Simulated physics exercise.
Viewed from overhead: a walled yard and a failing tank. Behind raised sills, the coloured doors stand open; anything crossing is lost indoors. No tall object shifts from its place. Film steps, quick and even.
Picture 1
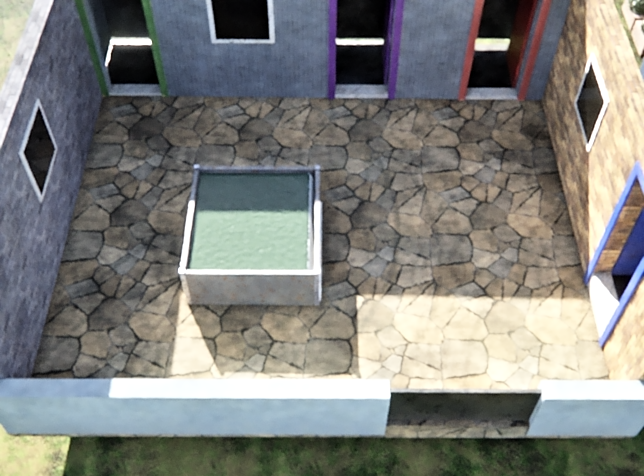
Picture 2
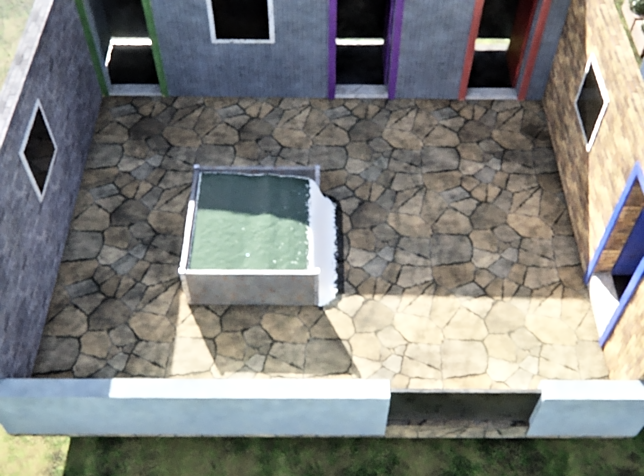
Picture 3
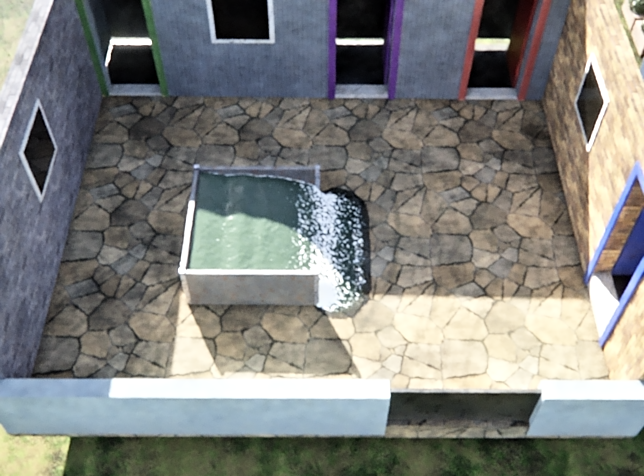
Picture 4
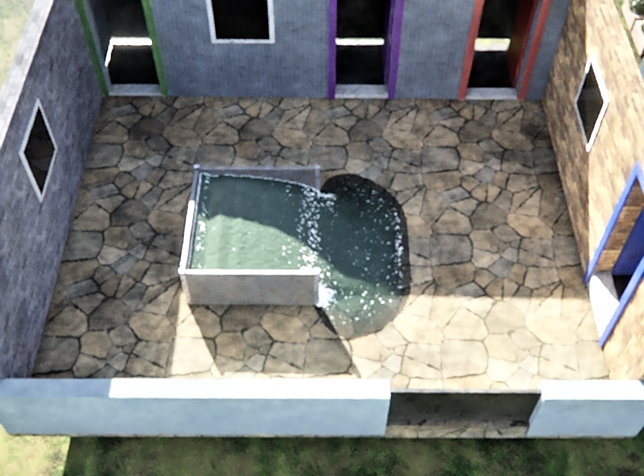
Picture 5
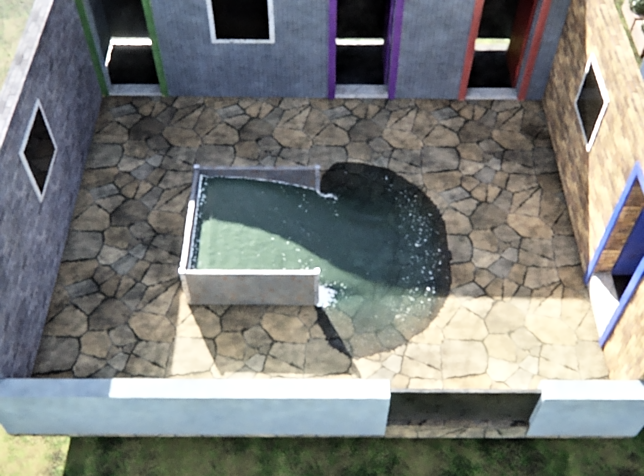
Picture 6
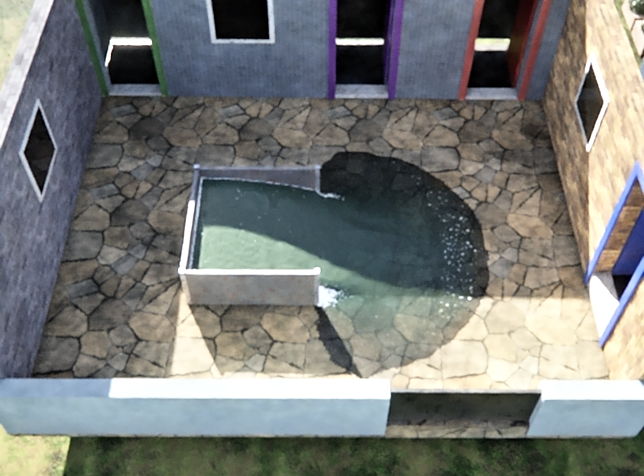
In a walled stone yard with coloured doorways, a square tank of greenish water sat still, then its right side gave way and water poured out, spreading rightward across the paving in a widening, rounded pool.
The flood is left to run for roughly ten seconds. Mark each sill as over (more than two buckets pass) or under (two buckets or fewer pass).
The purple door is under, the red door is over, the blue door is under, the green door is under.
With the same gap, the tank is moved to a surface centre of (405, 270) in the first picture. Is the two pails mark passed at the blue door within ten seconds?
As far as I can tell, blue gets swamped.
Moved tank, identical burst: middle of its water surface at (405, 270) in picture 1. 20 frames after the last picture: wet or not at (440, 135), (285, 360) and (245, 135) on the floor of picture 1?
In that order: Reached by the flood, reached by the flood, not reached.
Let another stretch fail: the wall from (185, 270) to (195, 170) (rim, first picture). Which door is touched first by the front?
The door marked green is first in line.
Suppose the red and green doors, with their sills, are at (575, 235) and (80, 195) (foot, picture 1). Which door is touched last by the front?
That is the green-painted one.
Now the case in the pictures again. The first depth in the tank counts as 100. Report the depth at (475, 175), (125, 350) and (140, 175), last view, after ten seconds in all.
Some 10, 6 and 4 in a hundred.
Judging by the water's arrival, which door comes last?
The door marked green.
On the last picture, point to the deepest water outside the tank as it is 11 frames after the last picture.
Answer: (610, 409).
A moment on, water covers 40 % of the floor; the purple door not reached, the red door not reached, the blue door wet at the sill, nothing in, the green door not reached.
Next, water covers 45 % of the floor; the purple door not reached, the red door not reached, the blue door wet at the sill, nothing in, the green door not reached.
Then, water covers 45 % of the floor; the purple door wet at the sill, nothing in, the red door over two buckets in, the blue door wet at the sill, nothing in, the green door not reached.
Later, water covers 70 % of the floor; the purple door wet at the sill, nothing in, the red door far over two buckets in, the blue door wet at the sill, nothing in, the green door not reached.
In the end, water covers 95 % of the floor; the purple door wet at the sill, nothing in, the red door far over two buckets in, the blue door wet at the sill, nothing in, the green door wet at the sill, nothing in.
